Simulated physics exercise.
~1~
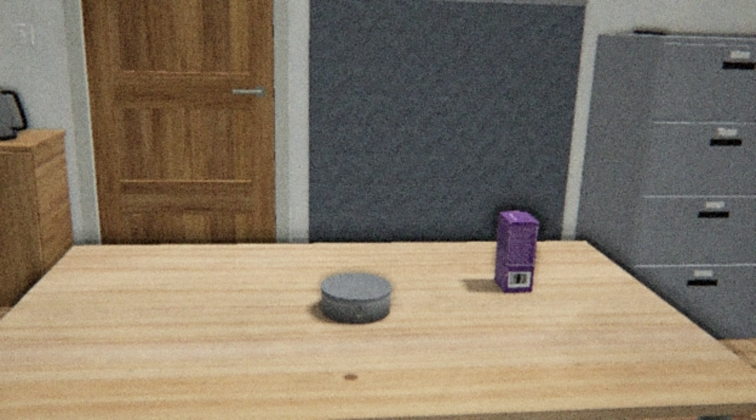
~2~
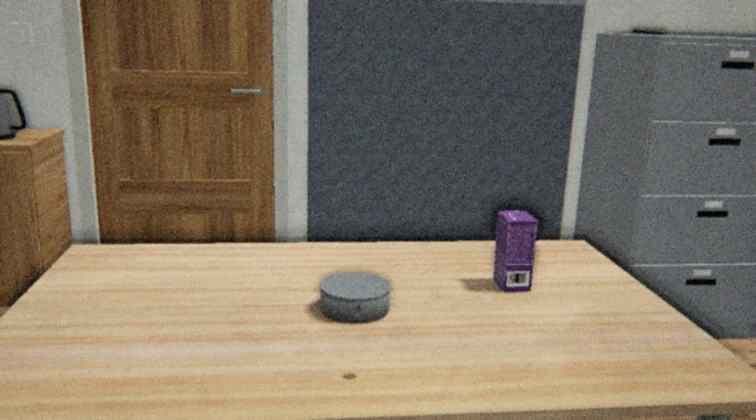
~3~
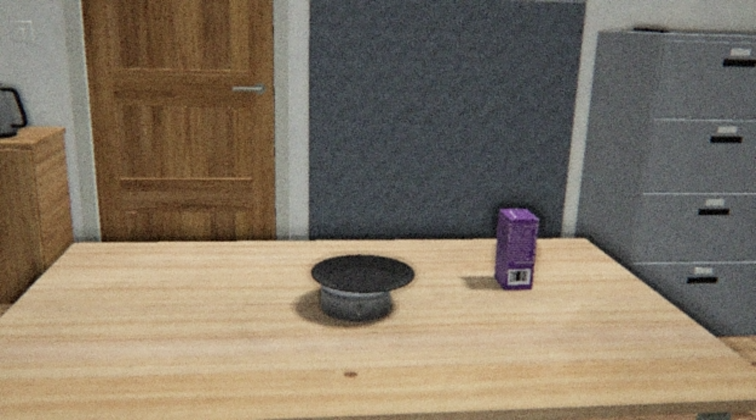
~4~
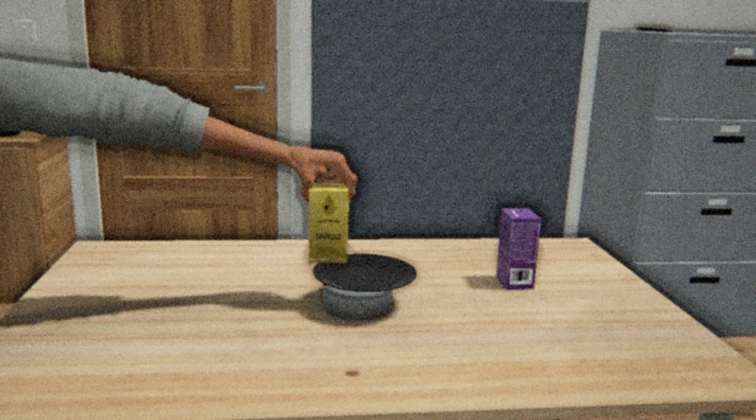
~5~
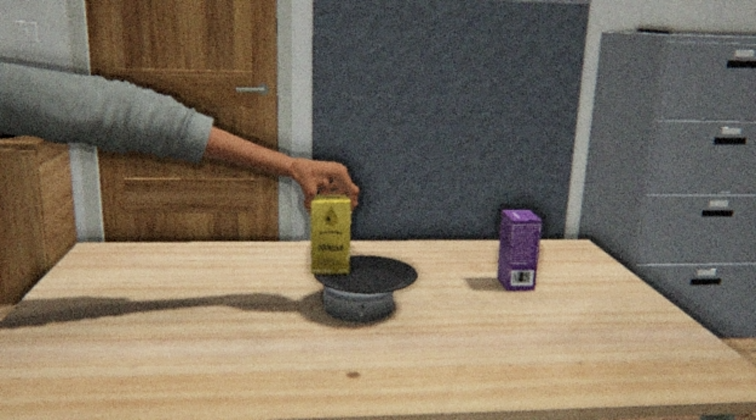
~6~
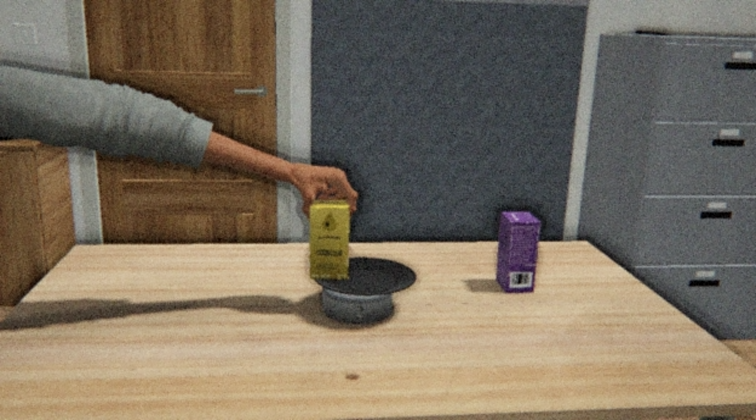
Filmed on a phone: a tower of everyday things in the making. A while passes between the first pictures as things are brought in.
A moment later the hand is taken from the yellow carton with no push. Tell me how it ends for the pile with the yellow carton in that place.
The pile will stay secure.
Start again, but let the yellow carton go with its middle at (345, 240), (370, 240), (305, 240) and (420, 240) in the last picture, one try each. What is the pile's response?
Case one: Stable. Case two: Stable. Case three: Falls over. Case four: Falls over.
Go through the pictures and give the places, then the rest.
In the first picture, the last thing is not in view yet.
In the second picture, the last thing is not in view yet; grey tub (355, 297).
In the third picture, the last thing is not in view yet; purple carton (516, 249).
The fourth picture shows on its way; yellow carton (328, 223); black plate (365, 275).
The fifth picture shows on its way; yellow carton (330, 234); grey tub (359, 296).
The sixth picture shows set down, still held; yellow carton (329, 239); purple carton (517, 252).
Then, 0.30 s after the last picture, nothing has stirred.
Then, 0.70 s after the last picture, yellow carton resting near (329, 240).
At rest, all 4 in place. Seen from the same camera at the end, yellow carton near (329, 240). The pile stays up.
